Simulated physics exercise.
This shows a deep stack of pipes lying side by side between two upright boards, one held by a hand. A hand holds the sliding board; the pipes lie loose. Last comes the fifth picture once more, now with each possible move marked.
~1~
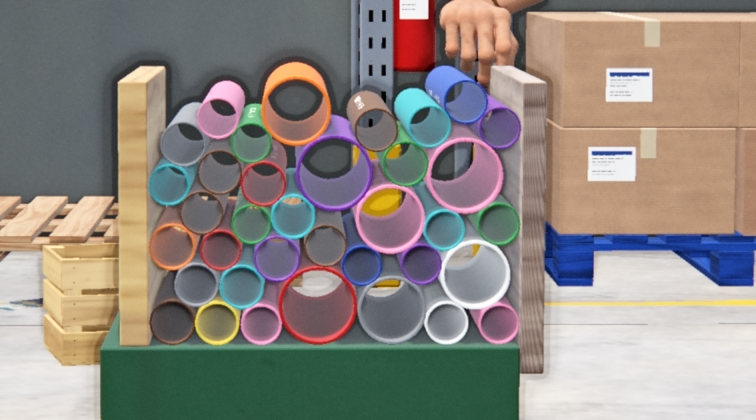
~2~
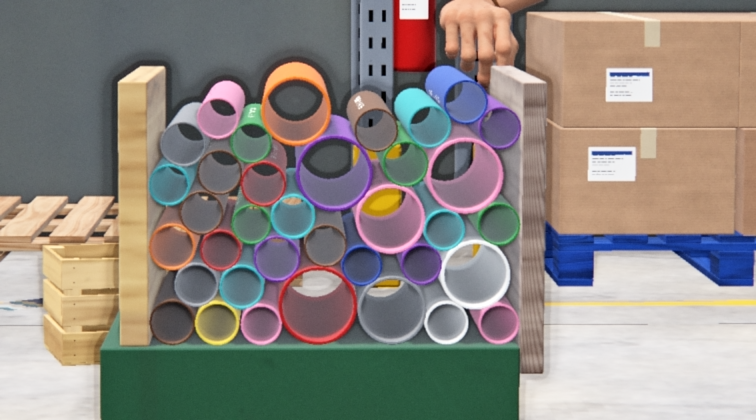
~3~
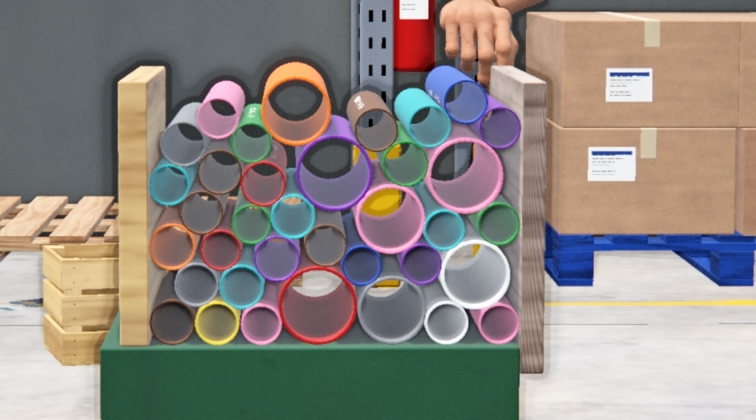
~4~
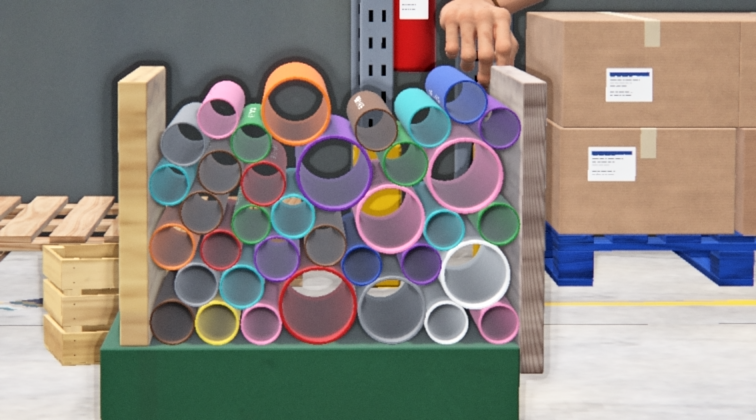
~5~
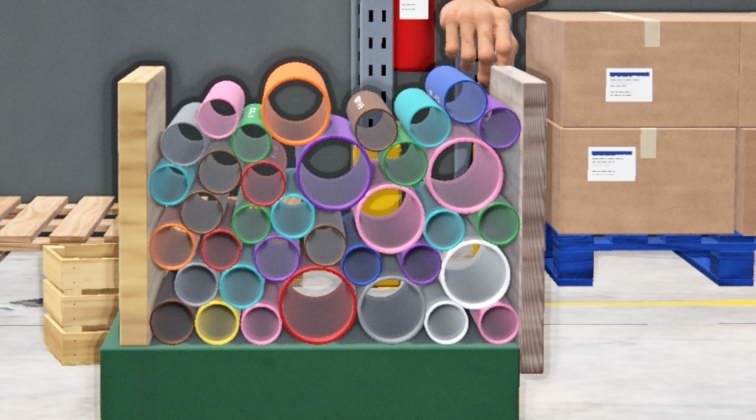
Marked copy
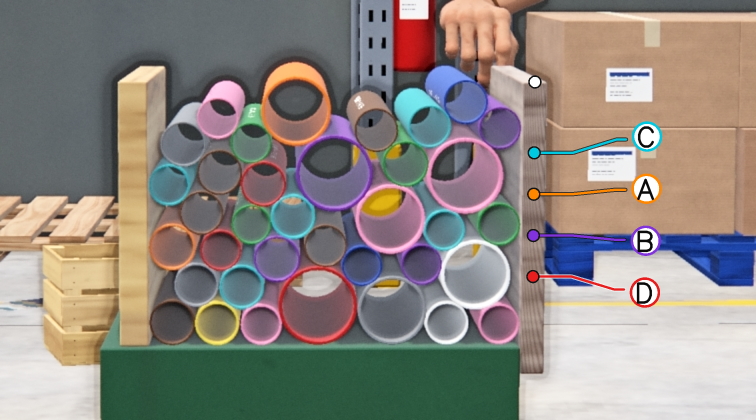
A hand on top of the right-hand board stayed still throughout, and the deep stack of colourful loose pipes between the two upright boards showed no clear movement either, with boxes sitting behind.
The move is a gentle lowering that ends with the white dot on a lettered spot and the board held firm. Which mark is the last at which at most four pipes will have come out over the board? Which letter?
Lower it to B and no more.
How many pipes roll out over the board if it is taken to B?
The count is two.
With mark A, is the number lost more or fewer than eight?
At A, fewer than eight.
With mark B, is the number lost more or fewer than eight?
It loses fewer than eight.
On the marked copy, A at (534, 195); B at (534, 236); C at (535, 153); D at (533, 276); the white dot at (535, 82).
Following B. Soon after the start, top of the board (521, 153).
Later, top of the board (520, 234).
In the end, top of the board (520, 235), two out over the board.
As for the rest, A two out over the board; C none out over the board; D five out over the board.
